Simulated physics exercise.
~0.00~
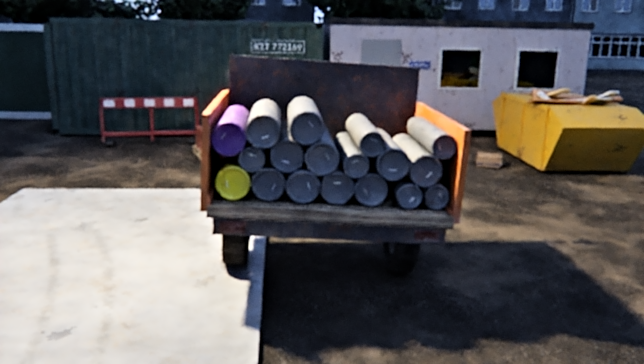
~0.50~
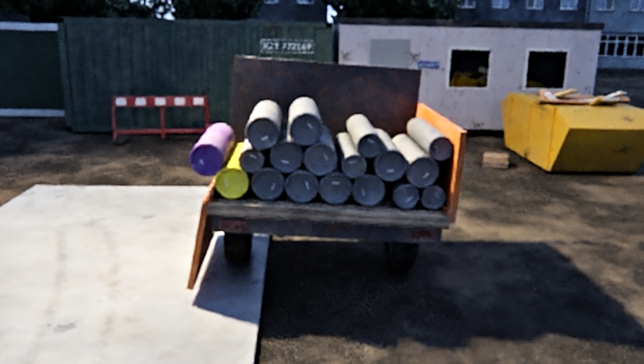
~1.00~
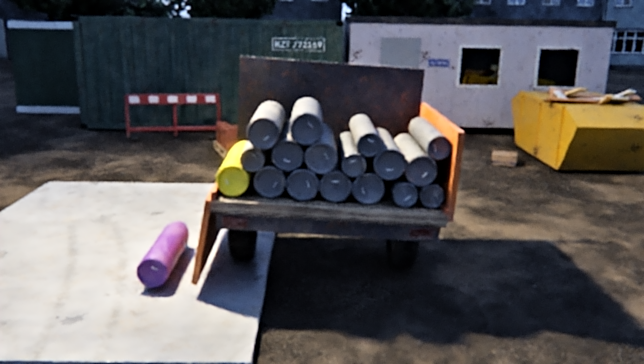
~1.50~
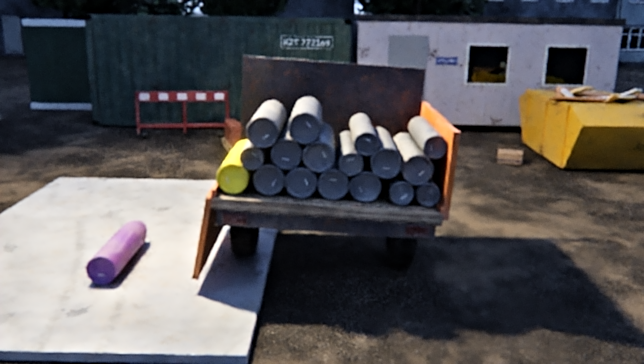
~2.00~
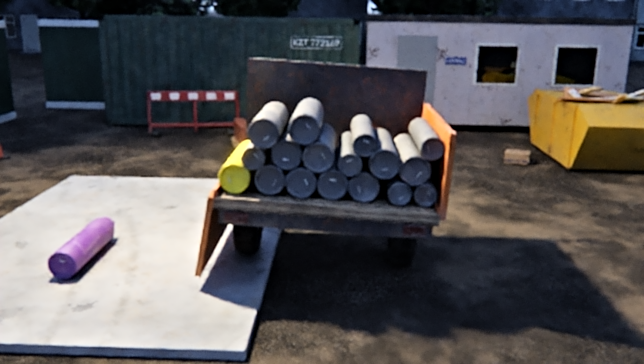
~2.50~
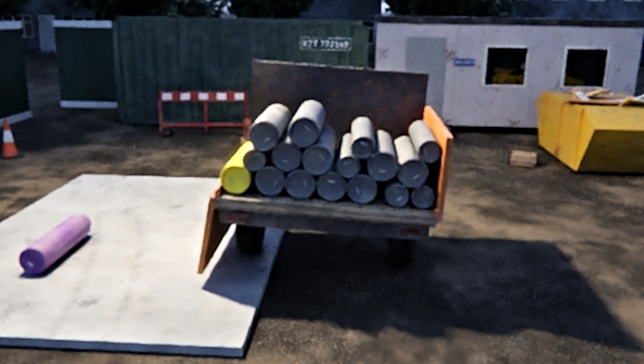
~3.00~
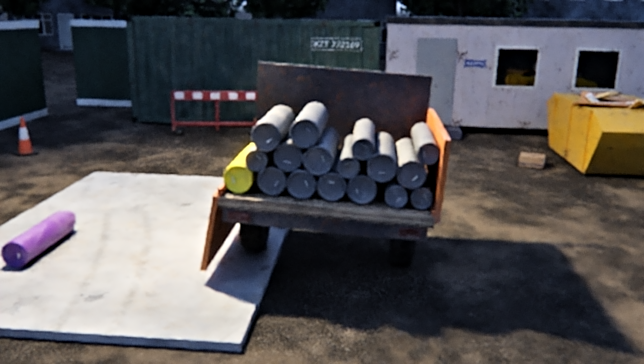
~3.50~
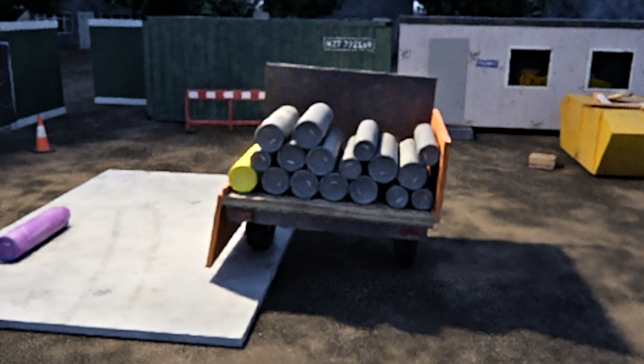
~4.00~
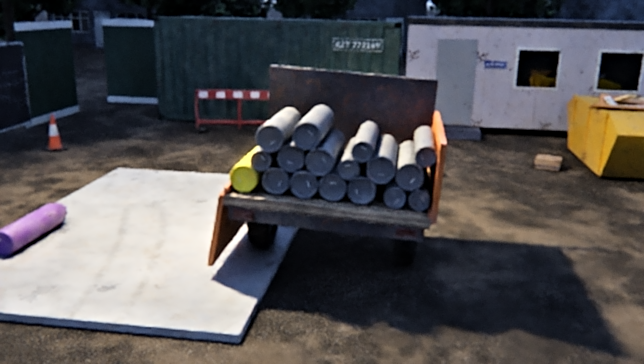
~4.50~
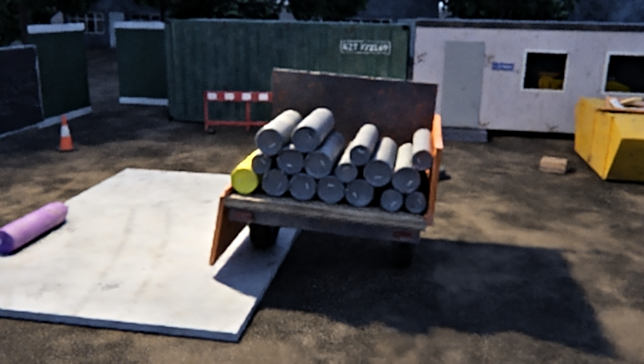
Purple cylinder dropping off a parked trailer as its left side swings down, then rolling left across pale ground, yellow one staying aboard.
